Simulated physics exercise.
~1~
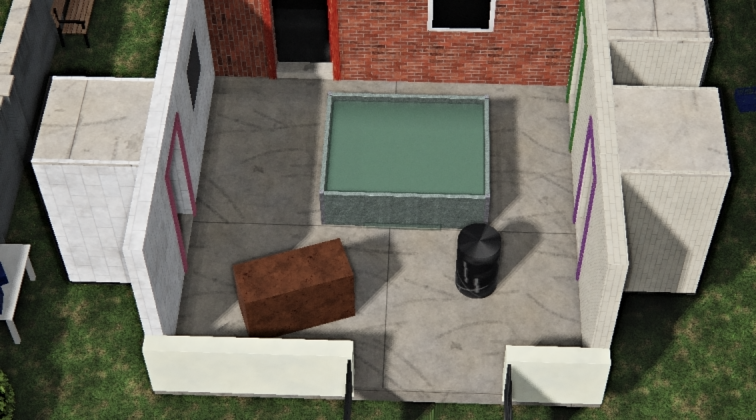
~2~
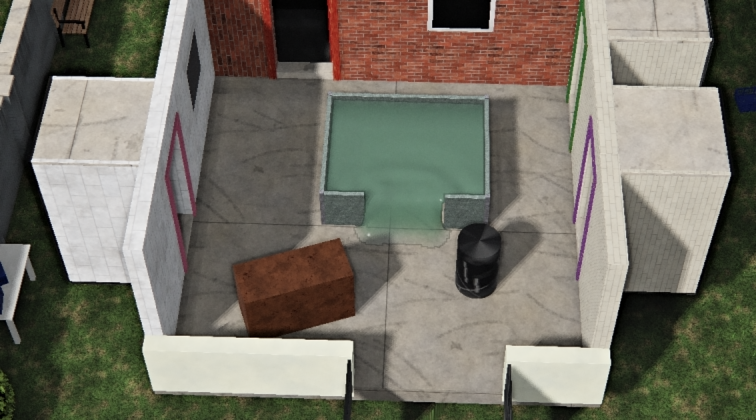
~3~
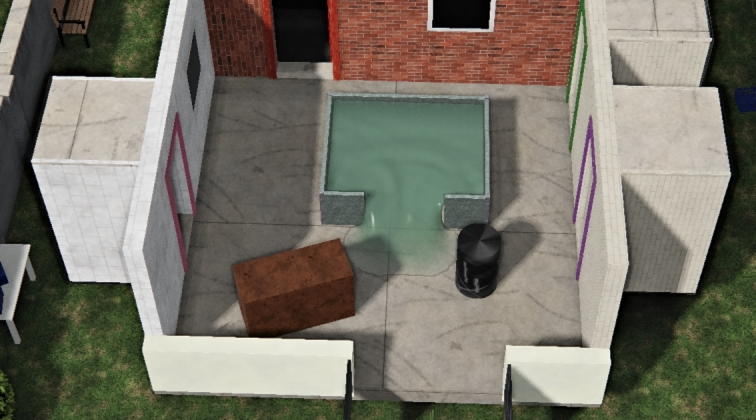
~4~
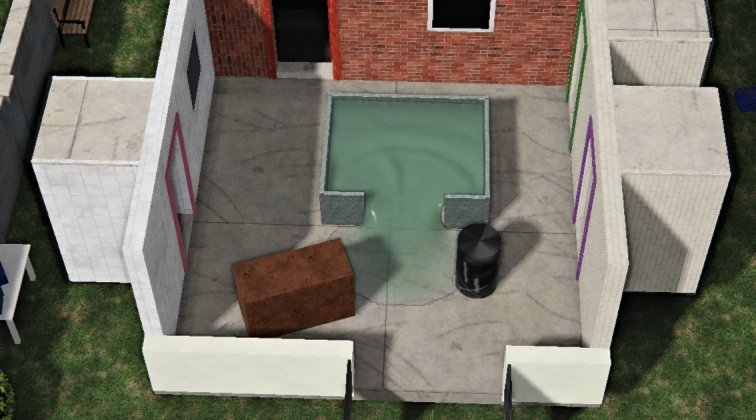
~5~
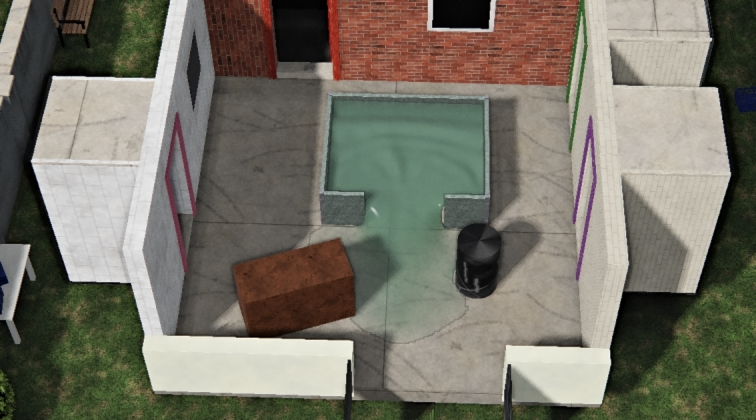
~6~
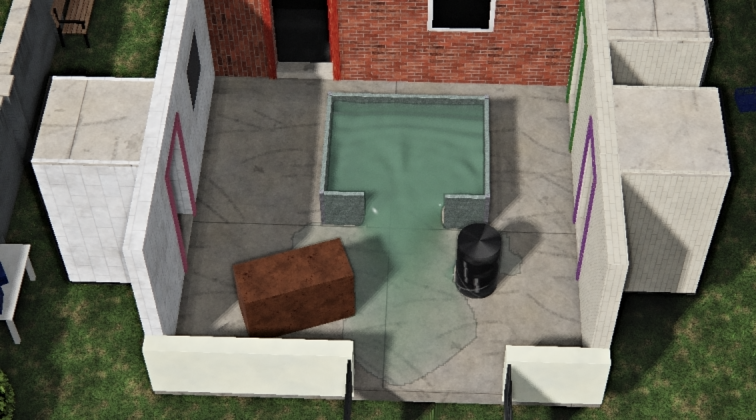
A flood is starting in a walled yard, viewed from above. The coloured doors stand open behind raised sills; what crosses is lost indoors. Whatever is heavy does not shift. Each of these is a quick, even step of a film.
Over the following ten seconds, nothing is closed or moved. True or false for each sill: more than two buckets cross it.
Purple door - false; green door - false; pink door - false; red door - false.
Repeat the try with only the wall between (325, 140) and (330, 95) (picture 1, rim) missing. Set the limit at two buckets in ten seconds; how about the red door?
As far as I can tell, the red door breaks the threshold.
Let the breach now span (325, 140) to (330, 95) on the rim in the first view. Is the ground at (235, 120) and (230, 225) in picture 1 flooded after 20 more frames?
Order as given: Inundated, then inundated.
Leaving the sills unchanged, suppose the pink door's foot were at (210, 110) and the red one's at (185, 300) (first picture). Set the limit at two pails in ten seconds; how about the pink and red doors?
The pink door comes up short, and the red door comes up short as well.
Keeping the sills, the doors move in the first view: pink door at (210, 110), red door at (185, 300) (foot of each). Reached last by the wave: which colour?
I reckon it is the door marked pink.
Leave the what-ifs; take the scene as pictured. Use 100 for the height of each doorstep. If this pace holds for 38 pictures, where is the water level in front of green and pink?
Readings, in sequence: 0 percent and 80 percent.
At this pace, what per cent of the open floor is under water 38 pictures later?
That works out at 60 %.
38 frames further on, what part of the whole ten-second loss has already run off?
Near 80 in a hundred.
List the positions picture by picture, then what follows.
In the first frame, the tank at (406, 148) is whole and still.
In the second frame, water pours out at (404, 213) and has run to (361, 232).
In the third frame, the front is at (363, 266), out from the gap at (404, 216).
In the fourth frame, the front is at (426, 299), out from the gap at (404, 216).
In the fifth frame, water pours out at (404, 216) and has run to (416, 335).
In the sixth frame, the front is at a hidden place, out from the gap at (404, 215).
A moment on, water covers 25 % of the floor; the purple door not reached, the green door not reached, the pink door not reached, the red door not reached.
Next, water covers 40 % of the floor; the purple door wet at the sill, nothing in, the green door not reached, the pink door not reached, the red door not reached.
Then, water covers 45 % of the floor; the purple door wet at the sill, nothing in, the green door not reached, the pink door under two buckets in, the red door not reached.
Later, water covers 60 % of the floor; the purple door wet at the sill, nothing in, the green door wet at the sill, nothing in, the pink door under two buckets in, the red door not reached.
In the end, water covers 85 % of the floor; the purple door wet at the sill, nothing in, the green door wet at the sill, nothing in, the pink door under two buckets in, the red door wet at the sill, nothing in.
